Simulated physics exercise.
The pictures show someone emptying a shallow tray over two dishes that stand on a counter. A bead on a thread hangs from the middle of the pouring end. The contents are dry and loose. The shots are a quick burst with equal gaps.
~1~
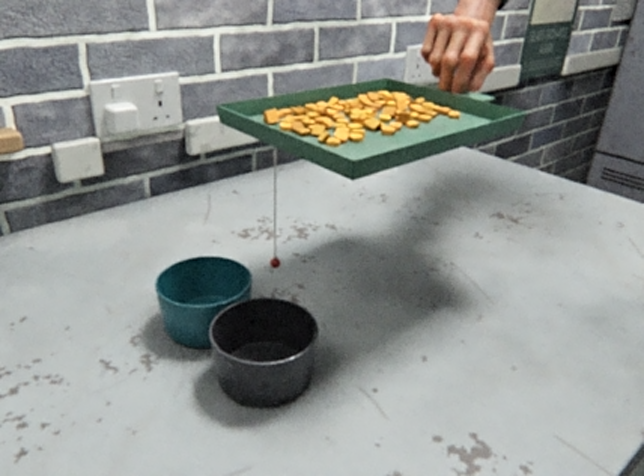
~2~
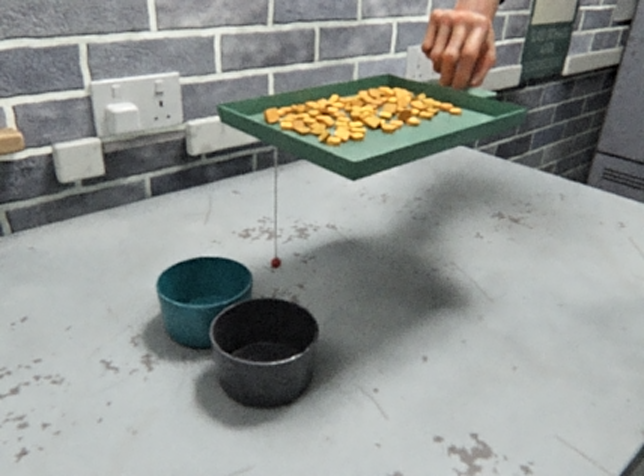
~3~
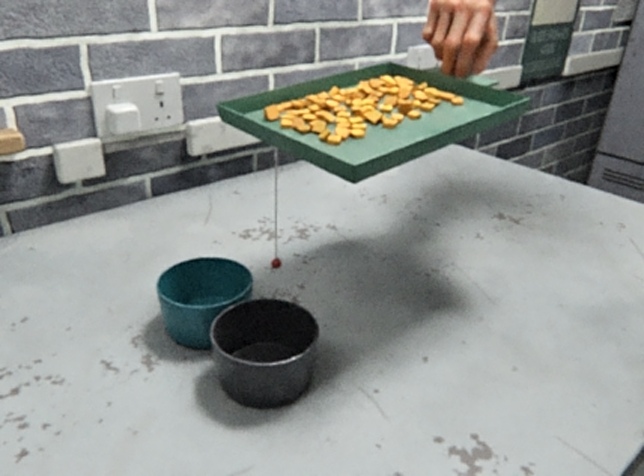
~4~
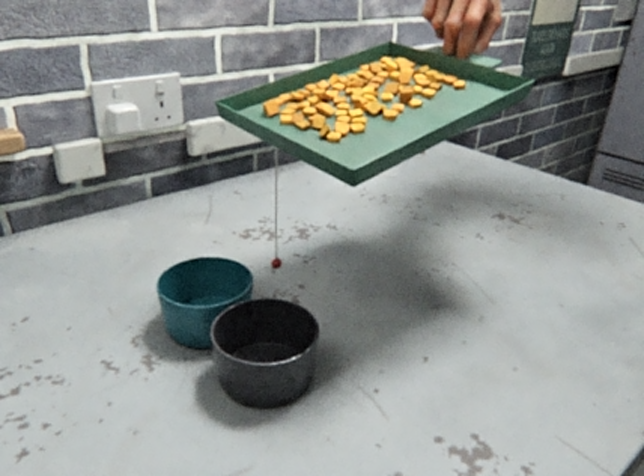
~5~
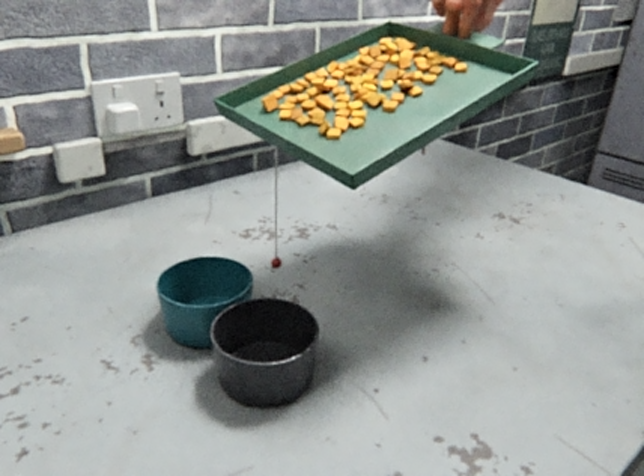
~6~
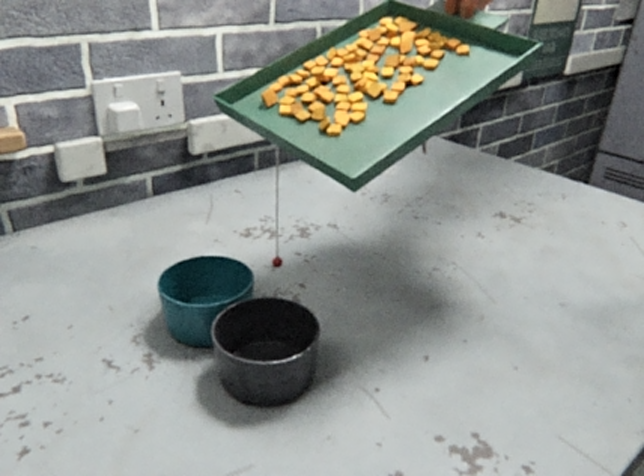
A hand raising the far end of a green tray of small orange-brown crackers, tilting it above two bowls on a counter.
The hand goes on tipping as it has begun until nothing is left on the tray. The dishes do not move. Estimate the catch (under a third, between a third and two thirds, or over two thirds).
Together they catch between a third and two thirds.
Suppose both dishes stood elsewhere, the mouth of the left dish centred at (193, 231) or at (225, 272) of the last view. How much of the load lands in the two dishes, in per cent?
About 0 and 70 per cent.
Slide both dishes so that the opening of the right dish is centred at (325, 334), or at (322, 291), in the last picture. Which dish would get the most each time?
The first try: Right. The second: The dish on the right.
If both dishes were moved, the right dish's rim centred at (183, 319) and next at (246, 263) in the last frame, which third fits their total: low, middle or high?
At the first place under a third, at the second under a third.
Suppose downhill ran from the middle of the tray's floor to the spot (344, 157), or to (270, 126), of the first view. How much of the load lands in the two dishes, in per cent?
The first gives 20 %, the second 10 %.
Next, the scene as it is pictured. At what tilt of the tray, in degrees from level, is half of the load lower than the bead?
Roughly 110°.
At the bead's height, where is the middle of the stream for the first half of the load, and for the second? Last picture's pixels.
Early half (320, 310), late half (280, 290).
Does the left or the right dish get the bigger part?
More ends in the right-hand dish.
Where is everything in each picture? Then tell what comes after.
In the first frame, corners of the pouring end (220, 105) and (354, 158), level; middle of the load (356, 113), small crackers; left dish (163, 314); right dish (220, 370); bead on its thread (275, 263).
In the second frame, corners of the pouring end (220, 105) and (355, 159), level; middle of the load (357, 111).
In the third frame, corners of the pouring end (220, 104) and (354, 163), tipped barely, lowest at the right corner; middle of the load (358, 104).
In the fourth frame, corners of the pouring end (219, 101) and (353, 167), tipped a little, lowest at the right corner; middle of the load (358, 93).
In the fifth frame, corners of the pouring end (217, 99) and (353, 171), tipped clearly, lowest at the right corner; middle of the load (357, 82).
In the sixth frame, corners of the pouring end (216, 96) and (353, 175), tipped clearly, lowest at the right corner; middle of the load (357, 70); left dish (166, 313); right dish (222, 369).
Just after the last frame, tray tipped steeply; every one on the tray.
A moment on, tray tipped past a quarter turn; roughly two thirds on the tray; about a tenth in the right dish; about a tenth outside both; about a tenth in the air.
Further on, tray tipped past a quarter turn; roughly a third in the right dish; about a tenth in the left dish; roughly half outside both.
When it is over, tray tipped past a quarter turn; roughly a third in the right dish; about a tenth in the left dish; roughly half outside both.
